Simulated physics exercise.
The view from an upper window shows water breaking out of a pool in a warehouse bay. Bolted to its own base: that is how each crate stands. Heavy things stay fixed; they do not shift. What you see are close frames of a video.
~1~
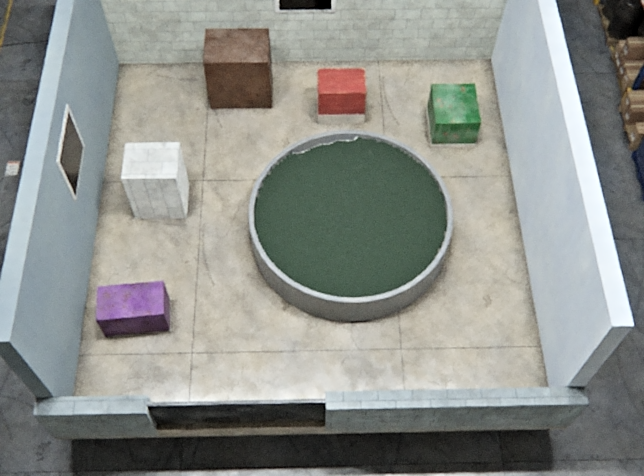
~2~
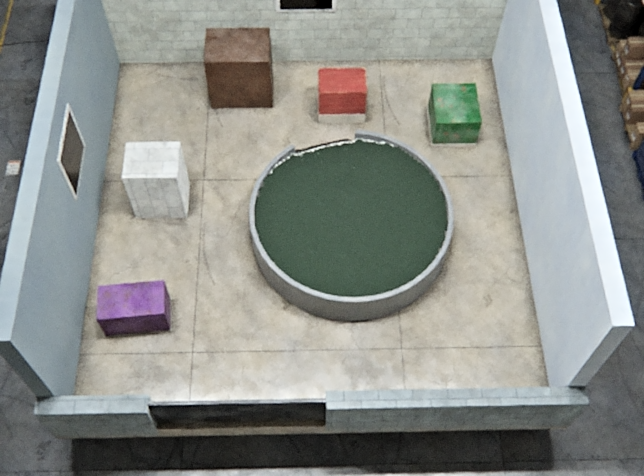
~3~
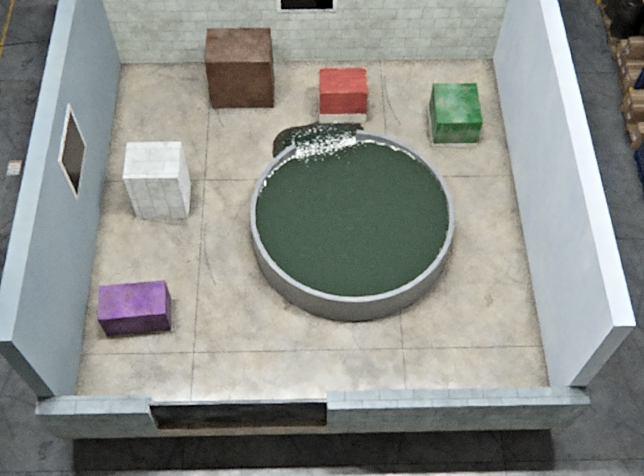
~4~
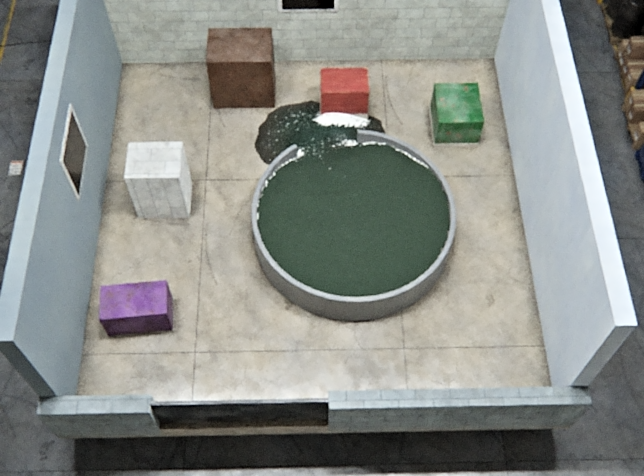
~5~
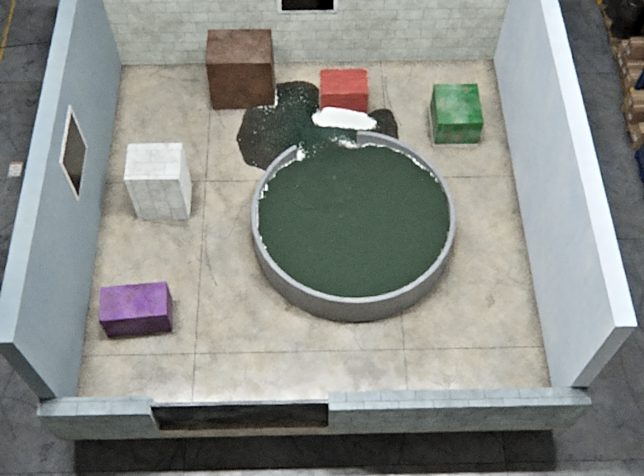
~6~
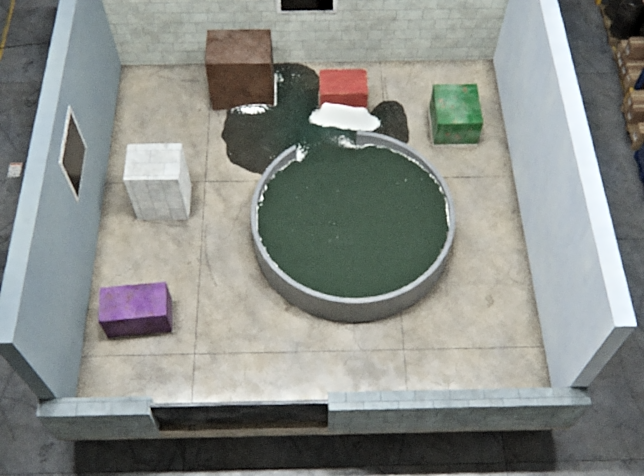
In a warehouse bay, dark green water breaks through a round pool's far side, spreading around the red crate and reaching the brown one.
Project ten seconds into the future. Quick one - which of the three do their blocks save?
The purple crate is going to get water on it, the red crate is going to get water on it, the green crate is going to get water on it.
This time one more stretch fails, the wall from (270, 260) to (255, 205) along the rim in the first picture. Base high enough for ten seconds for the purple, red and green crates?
My guess is purple goes wet, red remains untouched, and green goes wet.
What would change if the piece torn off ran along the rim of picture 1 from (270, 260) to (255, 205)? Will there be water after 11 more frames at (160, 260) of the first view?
Pretty sure it's in a puddle at that location.
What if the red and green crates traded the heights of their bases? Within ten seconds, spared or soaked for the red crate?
In short: The red one is soaked.
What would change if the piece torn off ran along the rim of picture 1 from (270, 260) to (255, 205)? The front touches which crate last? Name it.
It's the green-painted one.
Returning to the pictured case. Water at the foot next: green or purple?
Answer: The green-painted one.
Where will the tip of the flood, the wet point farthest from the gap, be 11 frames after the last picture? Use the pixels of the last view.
Somewhere around (122, 71).
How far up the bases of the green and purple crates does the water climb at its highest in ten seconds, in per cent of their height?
230 and 320 per cent, in that order.
A moment on, water covers 20 % of the floor; the purple crate not reached, the red crate water round its plinth, the green crate water round its plinth.
Next, water covers 35 % of the floor; the purple crate not reached, the red crate water round its plinth, the green crate water round its plinth.
Then, water covers 50 % of the floor; the purple crate water round its plinth, the red crate water round its plinth, the green crate water round its plinth.
Later, water covers 80 % of the floor; the purple crate water round its plinth, the red crate water round its plinth, the green crate water round its plinth.
In the end, water covers 100 % of the floor; the purple crate was topped, the red crate was topped, the green crate was topped.
